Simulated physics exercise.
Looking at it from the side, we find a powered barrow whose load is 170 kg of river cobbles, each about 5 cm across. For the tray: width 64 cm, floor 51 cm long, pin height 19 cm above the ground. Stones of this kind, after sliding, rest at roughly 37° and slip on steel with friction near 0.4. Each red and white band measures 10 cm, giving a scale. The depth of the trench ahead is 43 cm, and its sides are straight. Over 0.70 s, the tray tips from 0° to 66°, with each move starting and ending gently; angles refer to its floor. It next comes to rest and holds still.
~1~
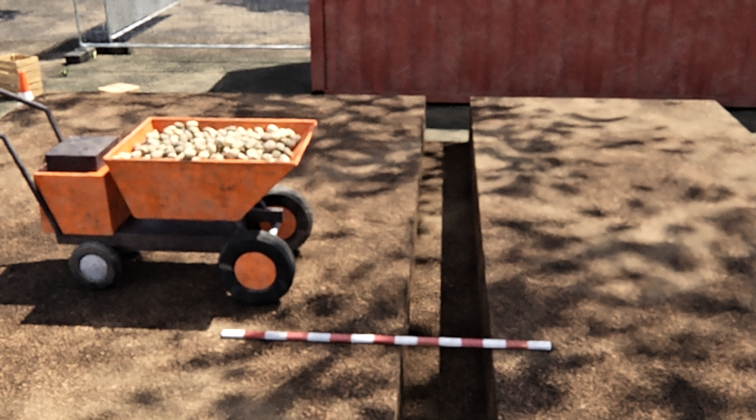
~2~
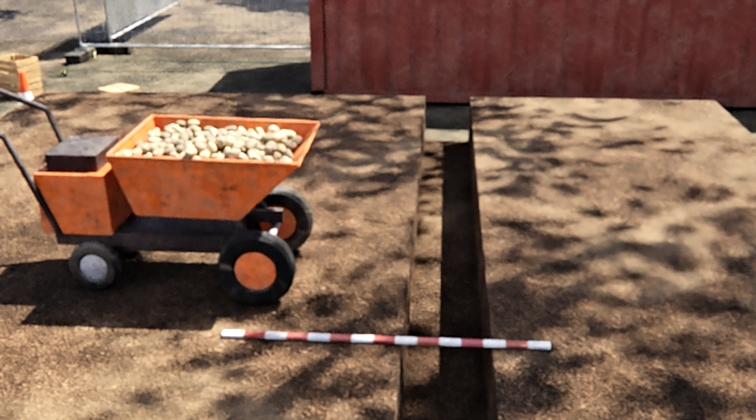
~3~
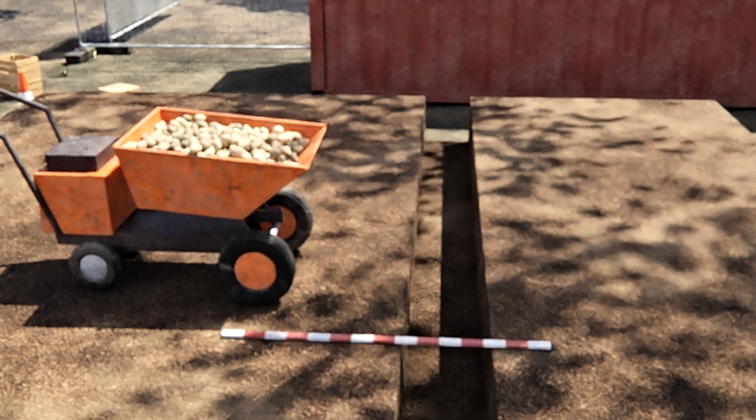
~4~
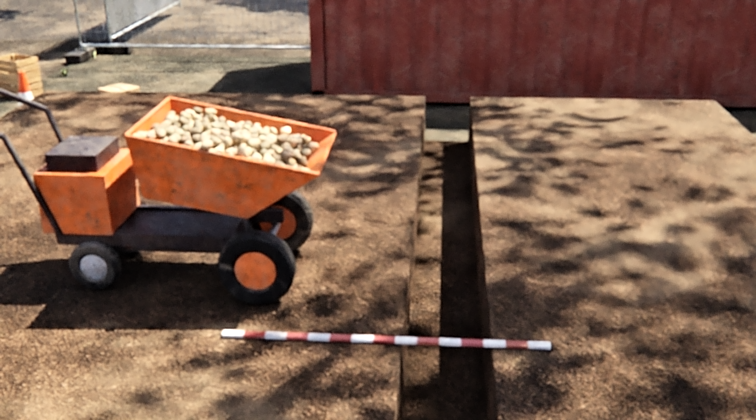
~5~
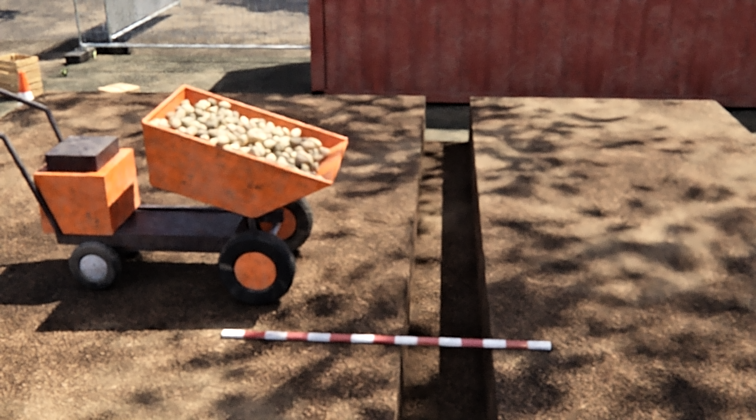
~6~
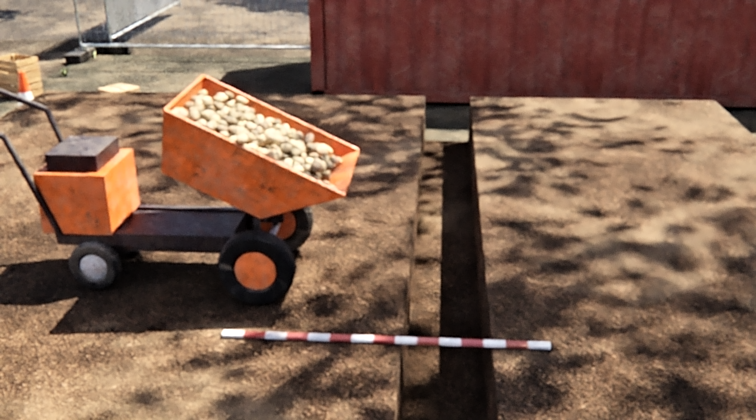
We see an orange powered barrow loaded with pale rounded stones standing left of a straight-sided trench, near a red and white banded pole, as its tray gradually tilts up from level, the rear rising and the lip angling down rightward.
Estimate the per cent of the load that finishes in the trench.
Roughly 98 percent.
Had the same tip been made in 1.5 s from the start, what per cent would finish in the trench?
Something close to 95 per cent.
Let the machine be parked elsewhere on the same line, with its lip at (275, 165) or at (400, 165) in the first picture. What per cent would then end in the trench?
I'd expect close to 85 per cent at the first and 20 per cent at the second.
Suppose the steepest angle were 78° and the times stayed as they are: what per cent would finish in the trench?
In that case some 90 per cent.
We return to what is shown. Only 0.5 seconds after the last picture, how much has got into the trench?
Close to 20 per cent has got there by then.
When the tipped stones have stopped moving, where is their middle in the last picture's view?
The middle should be near (446, 335).
Then, 0.2 s after the last picture the floor is at 55°, 100 % in the tray; the foremost stones are at (373, 215).
Then, 0.5 s after the last picture the floor is at 66°, 73 % in the tray, 5 % short of the trench, 22 % in the trench; the foremost stones are at (459, 289).
Then, 0.8 s after the last picture the floor is at 66°, 23 % in the tray, 3 % short of the trench, 72 % in the trench, 1 % past the trench; the foremost stones are at (556, 292).
Then, 2.8 s after the last picture the floor is at 66°, 0 % in the tray, 1 % short of the trench, 98 % in the trench, 1 % past the trench; the foremost stones are at (648, 293).
